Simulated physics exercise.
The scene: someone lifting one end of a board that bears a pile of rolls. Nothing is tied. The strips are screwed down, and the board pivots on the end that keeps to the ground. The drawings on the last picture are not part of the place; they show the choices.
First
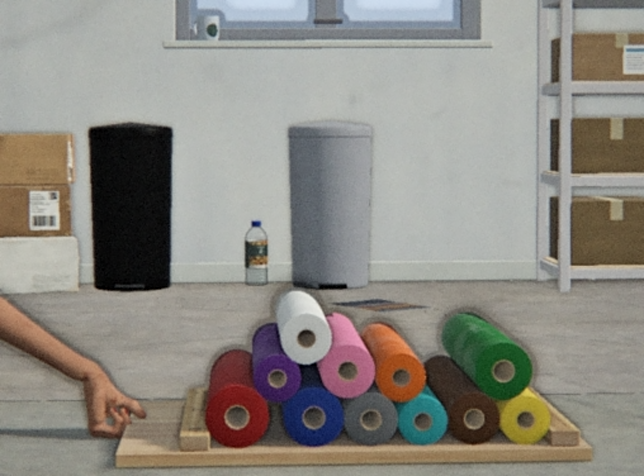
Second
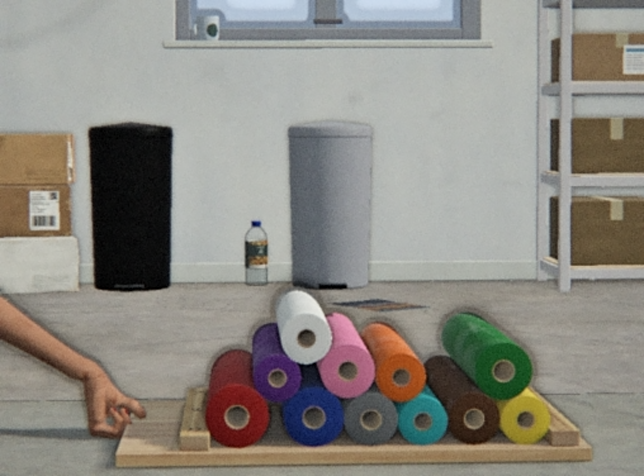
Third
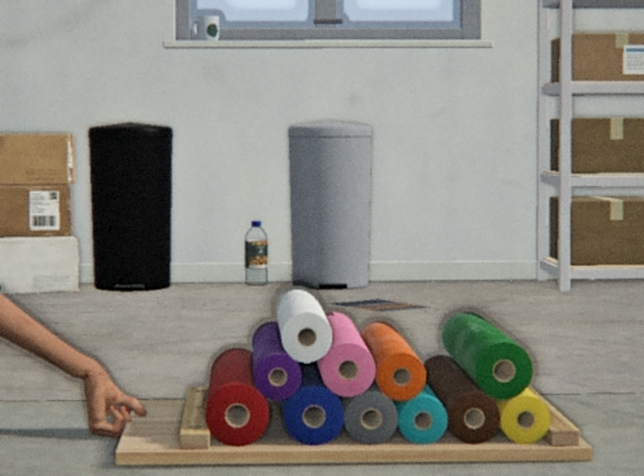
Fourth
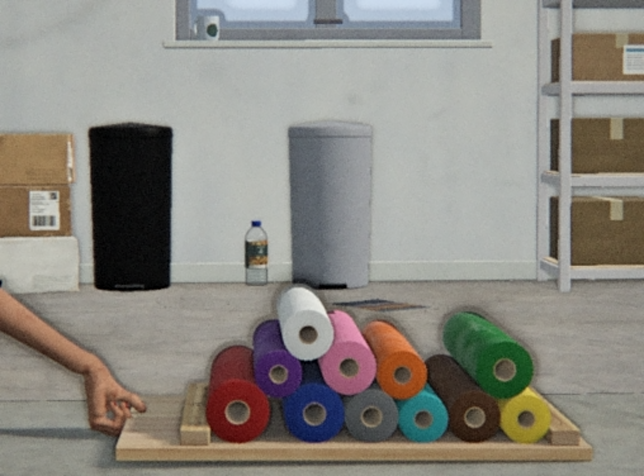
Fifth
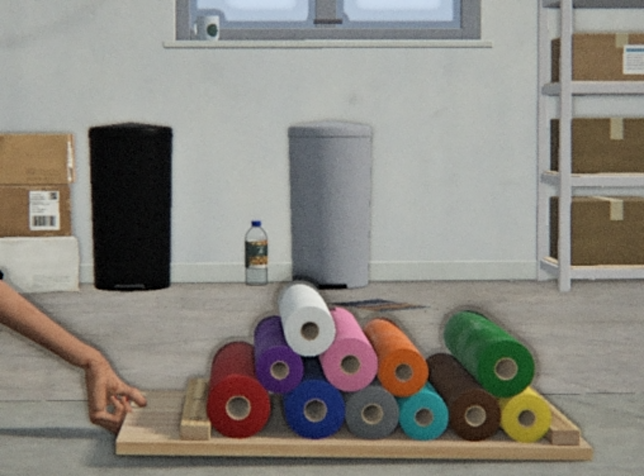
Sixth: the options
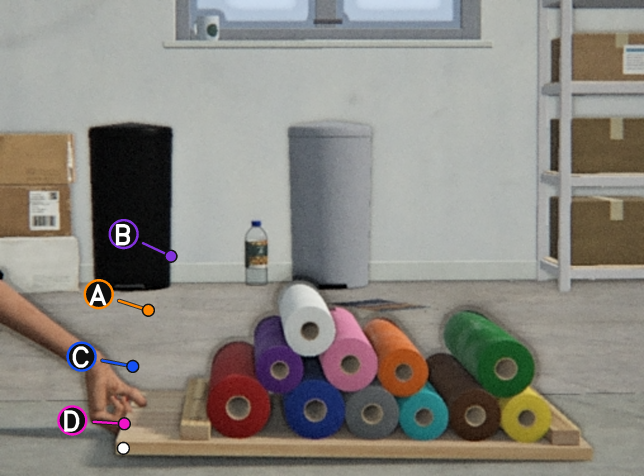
A bare arm reaches in from the left and grips the end of a wooden board on the floor of a storeroom, seen level from the front. On it, between wooden strips, lie stacked rolls, red, blue, grey, teal, brown and yellow below purple, pink, orange, green and white, with bins behind. The hand slowly lifts the board's left end slightly, the rolls barely shifting, while the camera stays still.
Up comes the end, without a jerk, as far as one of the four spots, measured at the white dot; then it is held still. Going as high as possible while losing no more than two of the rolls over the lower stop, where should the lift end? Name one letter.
A is the limit.
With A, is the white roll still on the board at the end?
Yes.
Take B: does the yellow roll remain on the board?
The yellow roll: Yes.
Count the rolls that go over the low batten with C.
With C, none.
On the copy, A at (149, 310); B at (171, 256); C at (133, 366); D at (124, 424); the white dot at (123, 448).
On A. First, board at 14°.
Then, board at 19°.
Finally, board at 19°, none over the low batten.
By contrast, B five over the low batten; C none over the low batten; D none over the low batten.
